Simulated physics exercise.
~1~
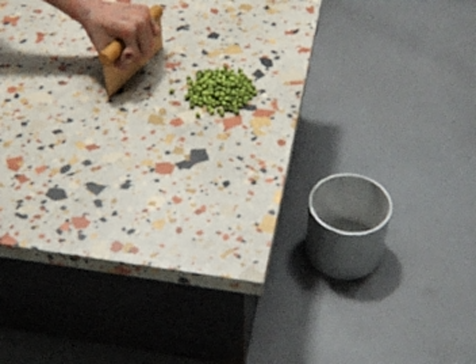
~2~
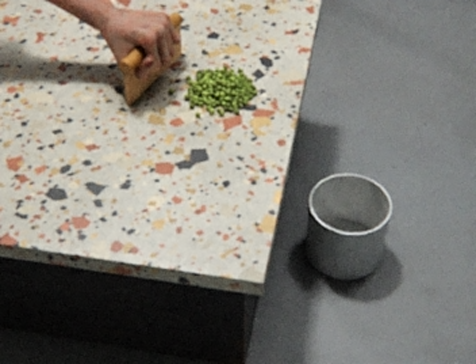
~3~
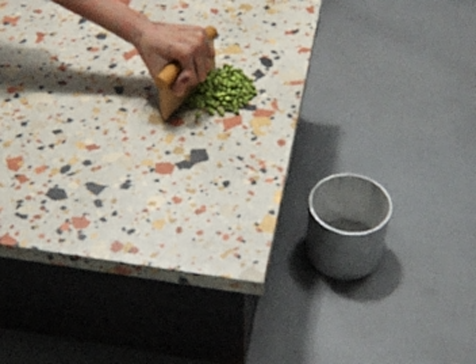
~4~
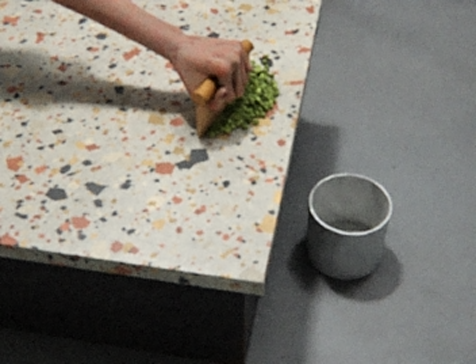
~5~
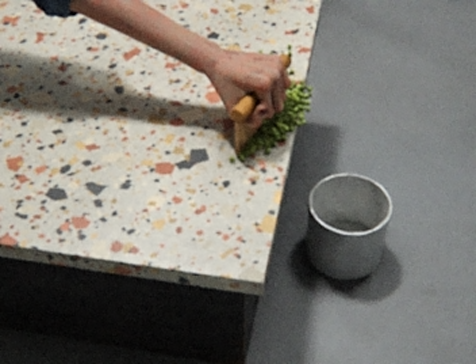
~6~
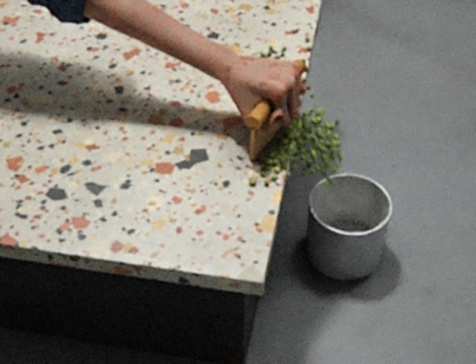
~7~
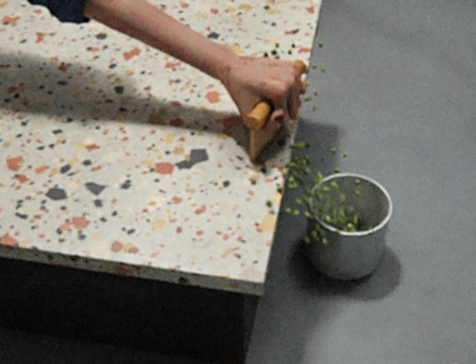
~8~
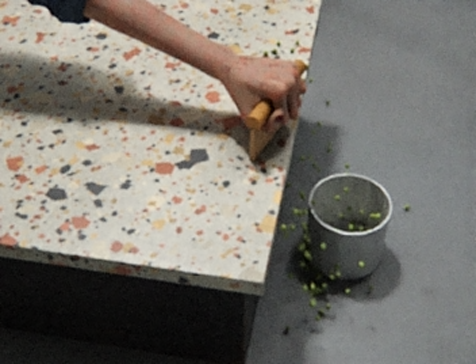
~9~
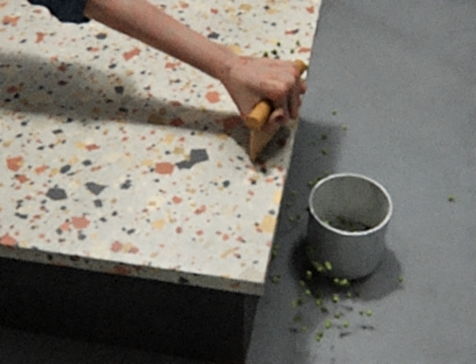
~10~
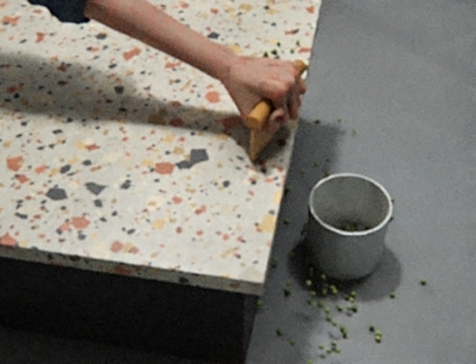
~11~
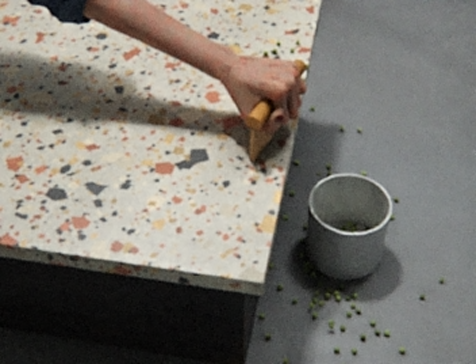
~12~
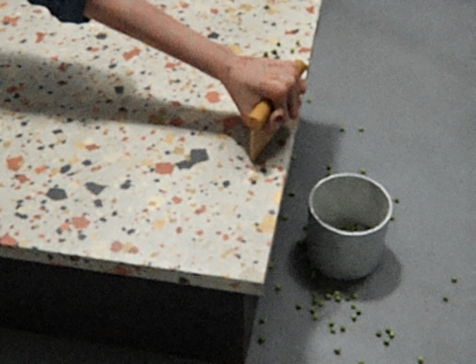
The clip opens on a speckled countertop where a hand holds a wooden-handled scraper to the left of a small heap of green peas, with a white pot standing on the grey floor below. The hand slides the scraper right until it meets the heap and pushes it toward the counter's edge. The scraper stops at the edge as the peas spill over in a loose cluster. Some drop into the pot, while others miss and scatter across the floor. At the end, peas lie in the pot and around it, with a few left on the counter.
